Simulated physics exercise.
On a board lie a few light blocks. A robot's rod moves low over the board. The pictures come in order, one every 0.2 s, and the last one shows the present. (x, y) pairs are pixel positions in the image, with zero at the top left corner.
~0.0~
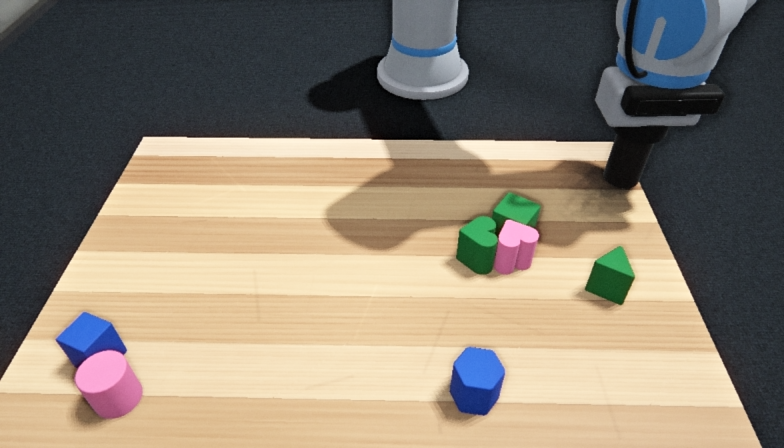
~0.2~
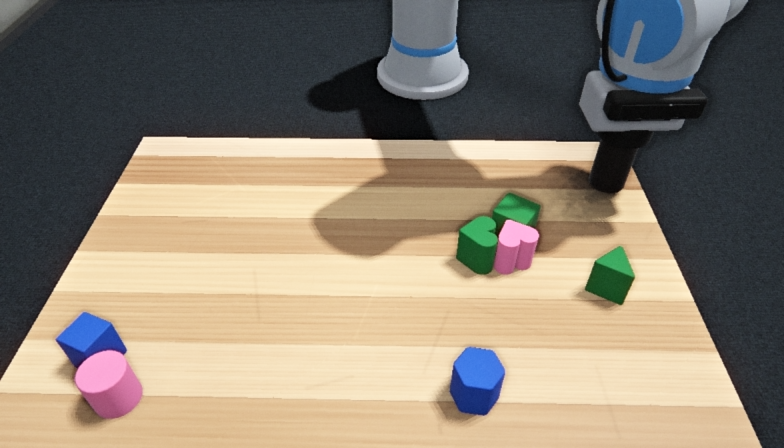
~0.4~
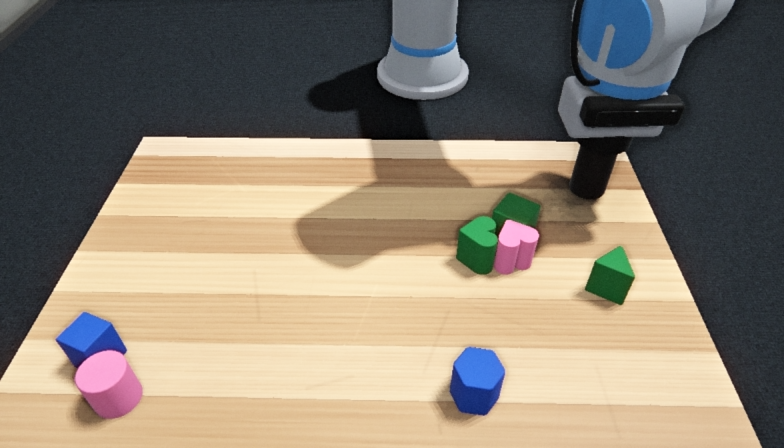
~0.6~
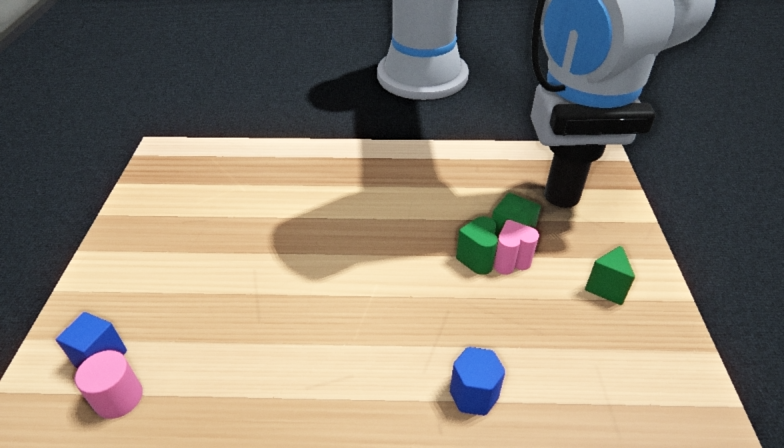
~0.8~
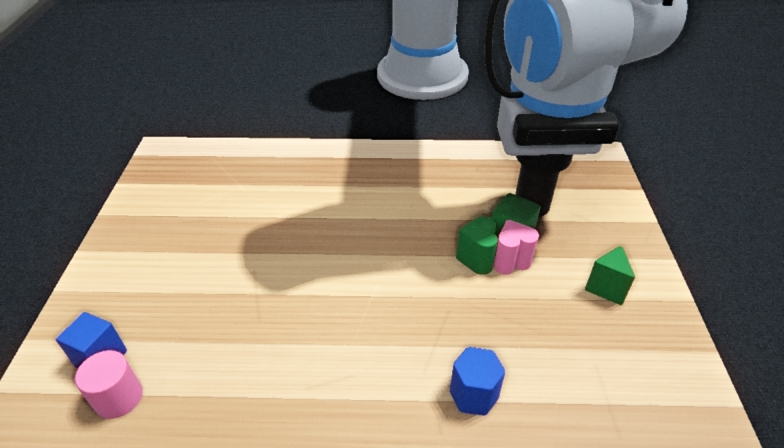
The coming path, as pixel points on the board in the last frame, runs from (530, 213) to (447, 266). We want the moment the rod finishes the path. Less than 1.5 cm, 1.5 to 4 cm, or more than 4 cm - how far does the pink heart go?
More than 4 cm.
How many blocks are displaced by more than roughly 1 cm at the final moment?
Moved: More than two.
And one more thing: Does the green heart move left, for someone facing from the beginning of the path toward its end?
In short: Yes.
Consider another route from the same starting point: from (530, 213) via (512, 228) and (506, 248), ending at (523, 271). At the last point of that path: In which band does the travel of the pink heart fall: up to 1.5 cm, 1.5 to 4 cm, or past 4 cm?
It will fall in the top band, over 4 cm.
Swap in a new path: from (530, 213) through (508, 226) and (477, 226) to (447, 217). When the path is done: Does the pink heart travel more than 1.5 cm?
Yes, that is how it ends up.
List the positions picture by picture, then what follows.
Tip of the rod at (621, 178), middles of tops, green heart at (481, 230), pink heart at (517, 233), green four-sided block at (517, 207), in the first picture.
Rod at (606, 183), nothing pushed, in the second picture.
Rod at (587, 189), nothing pushed, in the third picture.
Rod at (562, 196), nothing pushed, in the fourth picture.
Rod at (532, 206), green heart at (481, 230), pink heart at (517, 233), green four-sided block at (517, 207), in the fifth picture.
On the path given first. One third of the way, rod at (505, 223); green heart at (466, 247); pink heart at (510, 253), turned 25° anticlockwise; green four-sided block at (498, 225), turned 15° anticlockwise.
Two thirds of the way, rod at (477, 241); green heart at (445, 276), turned 15° anticlockwise; pink heart at (505, 269), turned 65° anticlockwise; green four-sided block at (471, 247), turned 30° anticlockwise.
At the end, rod at (448, 260); green heart at (432, 296), turned 75° anticlockwise; pink heart at (505, 270), turned 65° anticlockwise; green four-sided block at (437, 266), turned 25° anticlockwise.
